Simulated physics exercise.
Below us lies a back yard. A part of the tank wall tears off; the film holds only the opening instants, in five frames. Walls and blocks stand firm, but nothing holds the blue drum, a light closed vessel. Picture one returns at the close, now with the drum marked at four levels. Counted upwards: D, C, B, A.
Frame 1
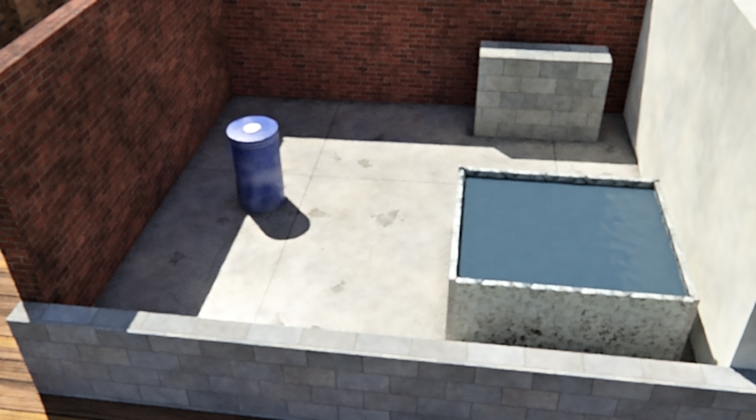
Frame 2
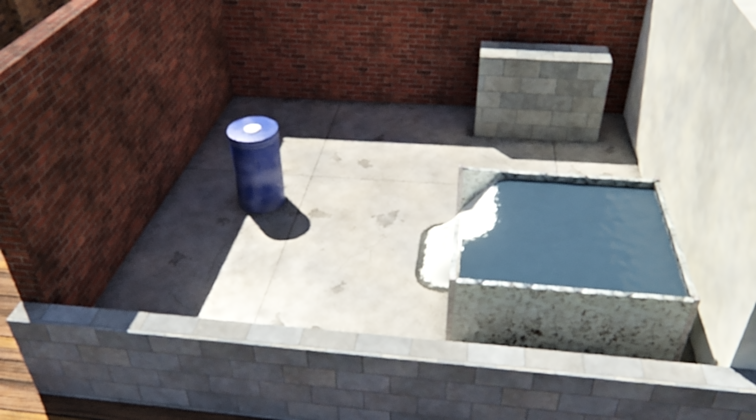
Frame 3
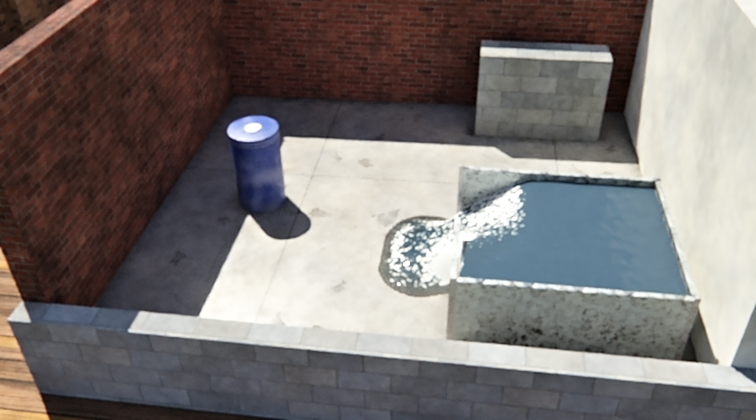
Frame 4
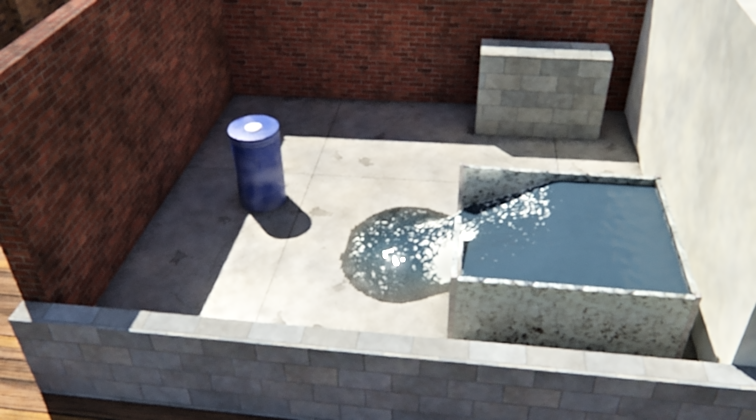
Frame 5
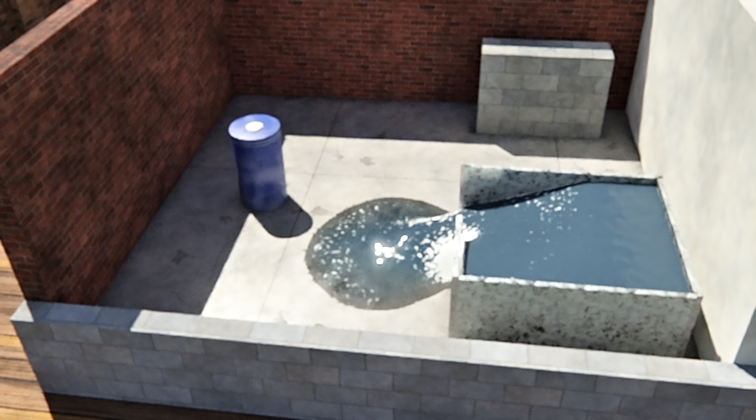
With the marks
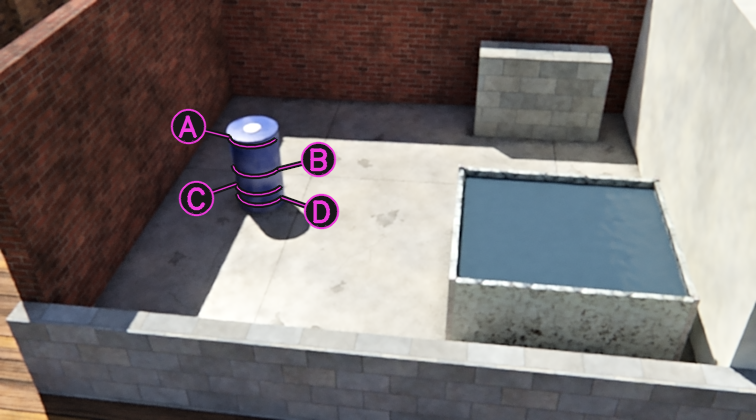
In the video, a full water tank stands in a walled back yard with a blue drum to its left; water pours from the tank's left side onto the concrete, forming a puddle that spreads leftward across the ground.
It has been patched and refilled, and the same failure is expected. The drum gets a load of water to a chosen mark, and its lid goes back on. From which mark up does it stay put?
Use line B.
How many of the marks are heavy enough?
Two of the four.
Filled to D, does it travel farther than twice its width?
Yes, clearly.
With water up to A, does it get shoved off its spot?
No, that is safe.
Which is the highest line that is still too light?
C it is.
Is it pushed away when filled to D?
Yes.
On the marked copy, A at (247, 146); B at (251, 176); C at (253, 194); D at (255, 205); from the bottom up D, C, B, A.
With A, it does not move.
With B, it does not move.
With C, it is pushed about its own width away.
With D, it is pushed about 4 times its own width away.
